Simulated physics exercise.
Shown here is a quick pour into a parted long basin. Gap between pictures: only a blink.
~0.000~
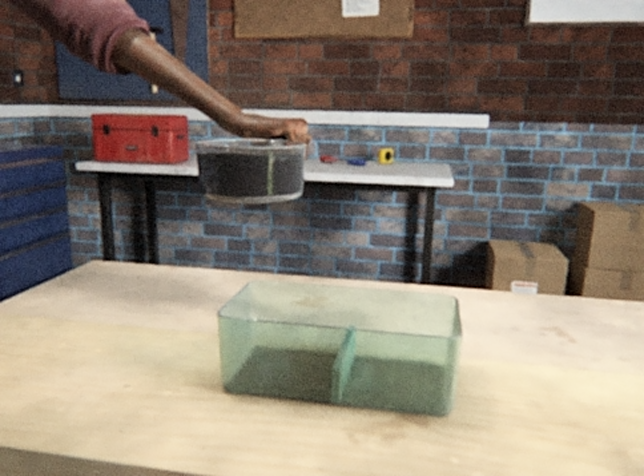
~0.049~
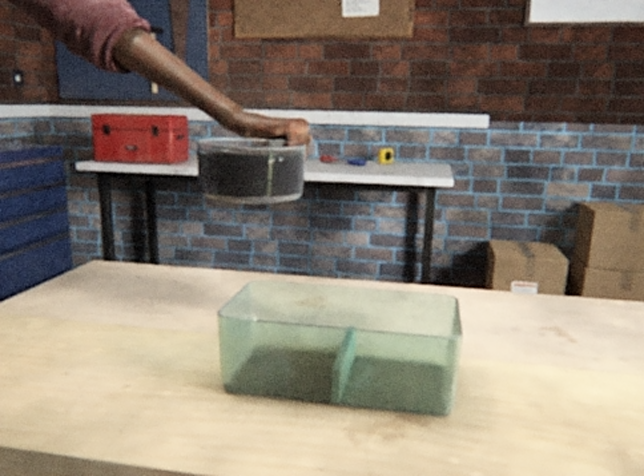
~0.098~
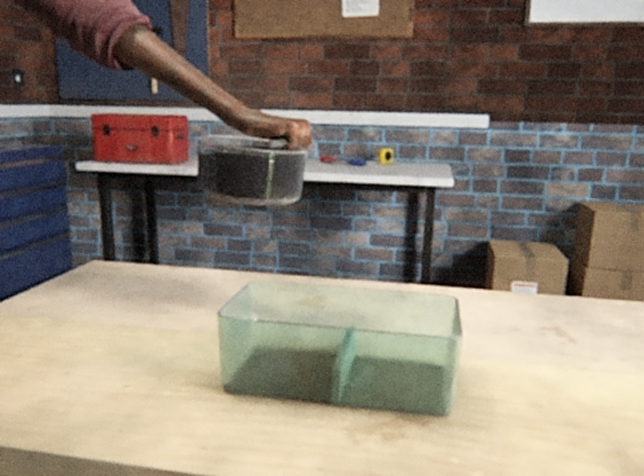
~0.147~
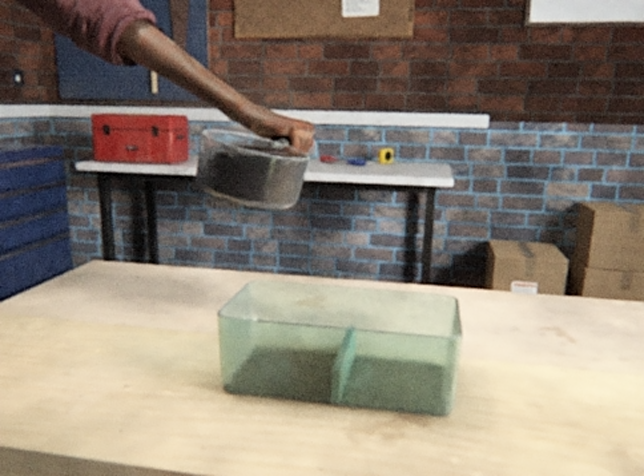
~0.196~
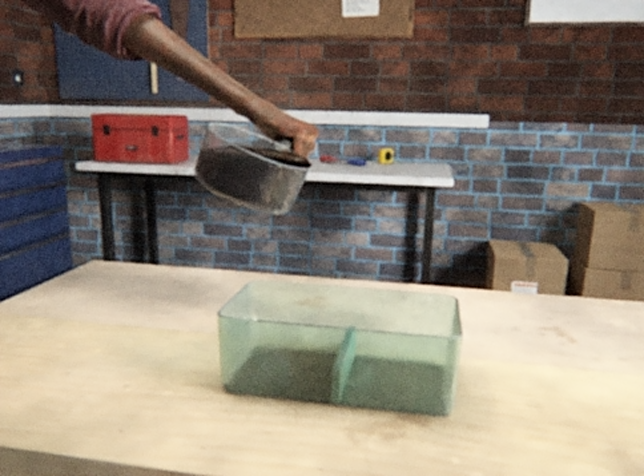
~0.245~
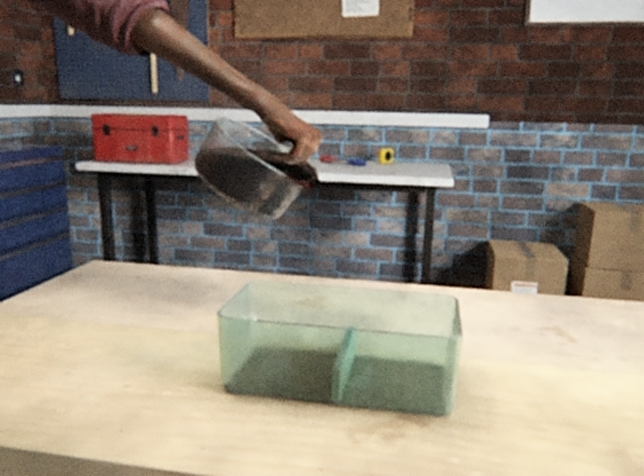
A clear, round container of dark liquid, held by a hand reaching from the upper left in a dusky red sleeve, starts nearly level, then leans steadily further down to the right. Below it, a translucent green basin with a divider sits on a pale wooden table. The fixed camera looks slightly down across a brick-walled workshop, with a red toolbox on the bench behind and cardboard boxes at right.
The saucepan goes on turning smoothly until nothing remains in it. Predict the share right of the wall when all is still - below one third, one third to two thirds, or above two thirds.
The share right of the wall fails to exceed two thirds but reaches one third.
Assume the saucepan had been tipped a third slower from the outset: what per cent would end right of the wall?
Some 60 per cent.
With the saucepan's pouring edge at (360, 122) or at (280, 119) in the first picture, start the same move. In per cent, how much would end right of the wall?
In order, roughly 80 percent and 25 percent.
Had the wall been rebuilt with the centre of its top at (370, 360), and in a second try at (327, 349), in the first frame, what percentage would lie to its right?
With the first placement it is 20 %, with the second 70 %.
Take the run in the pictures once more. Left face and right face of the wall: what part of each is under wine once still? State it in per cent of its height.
I'd put the left at about 40 and the right at about 40.
A moment on, the saucepan is tipped on its side and 20 per cent is still to pour, 5 is left of the wall and 21 right of it.
Next, the saucepan is tipped right over and 3 per cent is still to pour, 41 is left of the wall and 47 right of it.
Then the saucepan is tipped right over and 0 per cent is still to pour, 49 is left of the wall and 45 right of it.
Later the saucepan is tipped right over and 0 per cent is still to pour, 50 is left of the wall and 45 right of it.
Finally, 50 per cent lies left of the wall, 46 right of it and 4 outside.
